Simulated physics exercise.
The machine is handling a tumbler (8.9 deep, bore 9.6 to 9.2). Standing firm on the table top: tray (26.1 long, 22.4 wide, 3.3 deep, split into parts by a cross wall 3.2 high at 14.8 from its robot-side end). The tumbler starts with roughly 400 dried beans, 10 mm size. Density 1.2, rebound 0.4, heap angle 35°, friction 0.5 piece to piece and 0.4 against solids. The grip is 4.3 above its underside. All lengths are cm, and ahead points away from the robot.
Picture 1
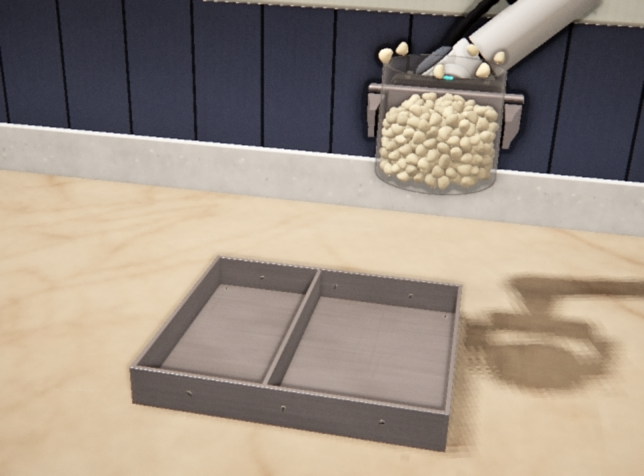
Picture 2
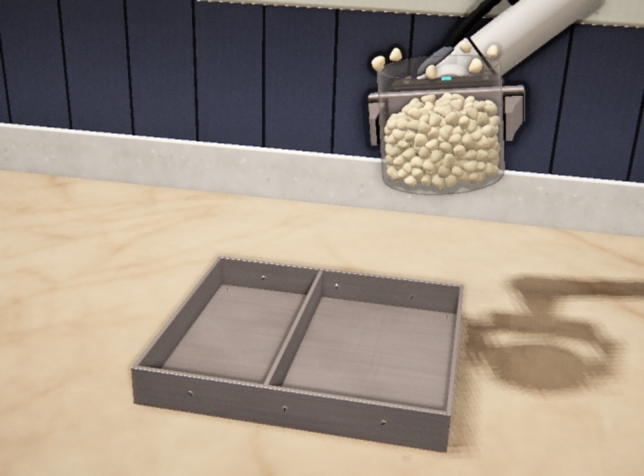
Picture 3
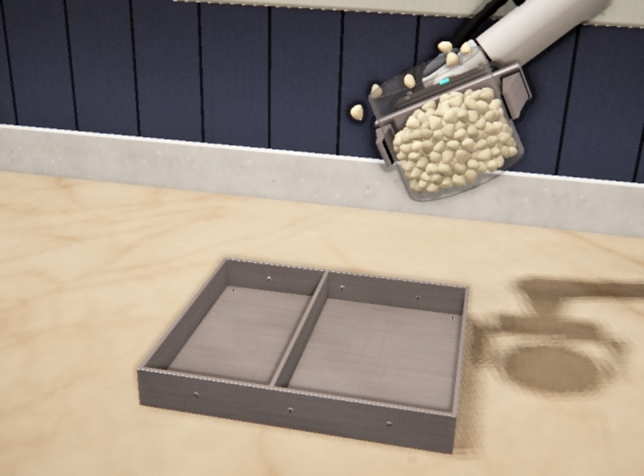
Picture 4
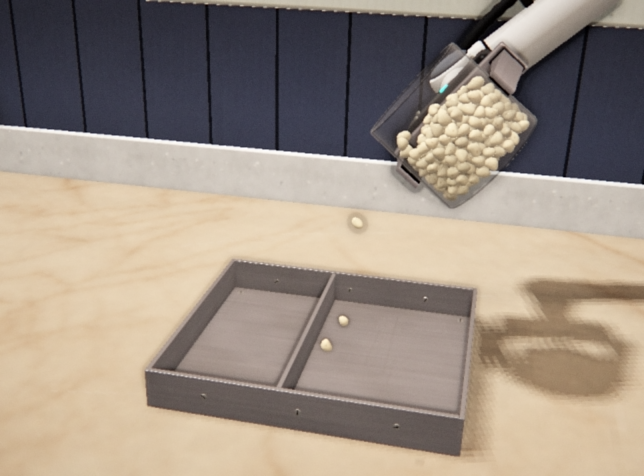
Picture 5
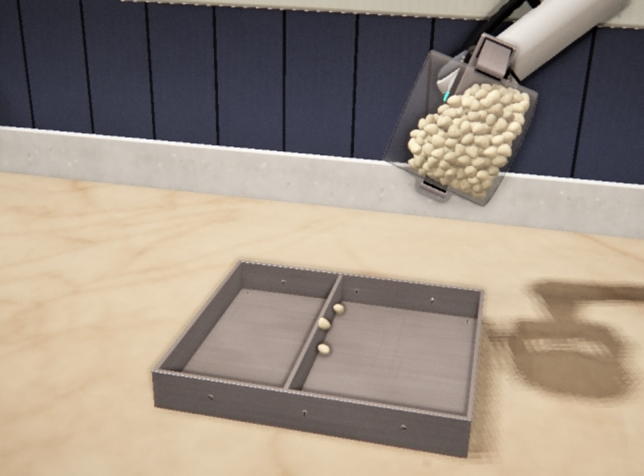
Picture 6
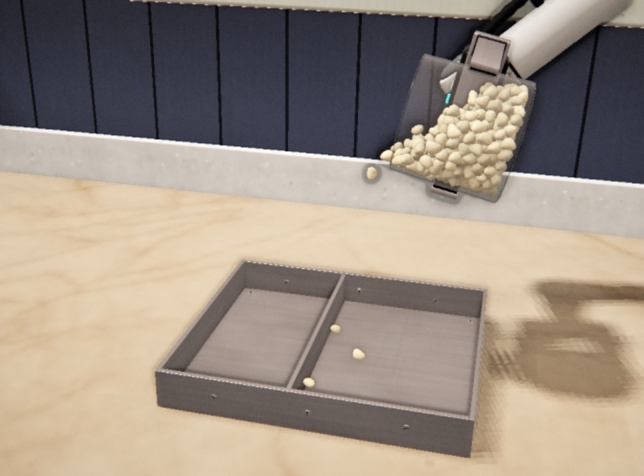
At the start, a robot arm holds a clear tumbler full of pale beans nearly upright above and behind a gray divided tray. The arm then tilts the tumbler steeply to the left, and a few beans drop into the tray's right compartment, while most remain inside the tumbler.
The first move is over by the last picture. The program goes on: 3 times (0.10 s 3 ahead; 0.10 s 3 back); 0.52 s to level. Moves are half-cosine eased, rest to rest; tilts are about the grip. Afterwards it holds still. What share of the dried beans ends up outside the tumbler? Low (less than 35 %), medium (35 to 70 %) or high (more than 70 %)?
A medium share, 35 to 70 %, ends outside the tumbler.
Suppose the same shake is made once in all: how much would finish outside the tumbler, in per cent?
Then about 25 per cent.
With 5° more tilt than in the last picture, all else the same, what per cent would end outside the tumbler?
In that case some 65 per cent.
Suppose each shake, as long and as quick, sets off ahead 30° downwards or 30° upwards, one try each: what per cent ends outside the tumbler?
About 25 and 65 per cent.
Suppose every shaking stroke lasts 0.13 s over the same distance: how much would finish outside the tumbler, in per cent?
It would be near 35 per cent.
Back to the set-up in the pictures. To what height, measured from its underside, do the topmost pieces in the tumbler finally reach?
Roughly 5.5 cm.
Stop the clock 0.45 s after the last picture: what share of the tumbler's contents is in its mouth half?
Roughly 40 per cent.
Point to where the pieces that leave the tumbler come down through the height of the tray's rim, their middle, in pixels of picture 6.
Around (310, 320).
Then, 0.45 s later, tilted 78° forward, highest piece 24 above the table; 249 in the tumbler, 56 in the far-side part, 33 in the robot-side part, 1 on the table or floor, 60 in flight or on a rim.
Then, 0.90 s later, tilted 31° forward, highest piece 26 above the table; 194 in the tumbler, 108 in the far-side part, 94 in the robot-side part, 1 on the table or floor, 2 in flight or on a rim.
Then, 1.32 s later, level, highest piece 25 above the table; 194 in the tumbler, 109 in the far-side part, 95 in the robot-side part, 1 on the table or floor.
Then, 2.37 s later, level, highest piece 25 above the table; 194 in the tumbler, 109 in the far-side part, 95 in the robot-side part, 1 on the table or floor.
At rest, 194 in the tumbler, 109 in the far-side part, 95 in the robot-side part, 1 on the table or floor. That is 51 % outside the tumbler.
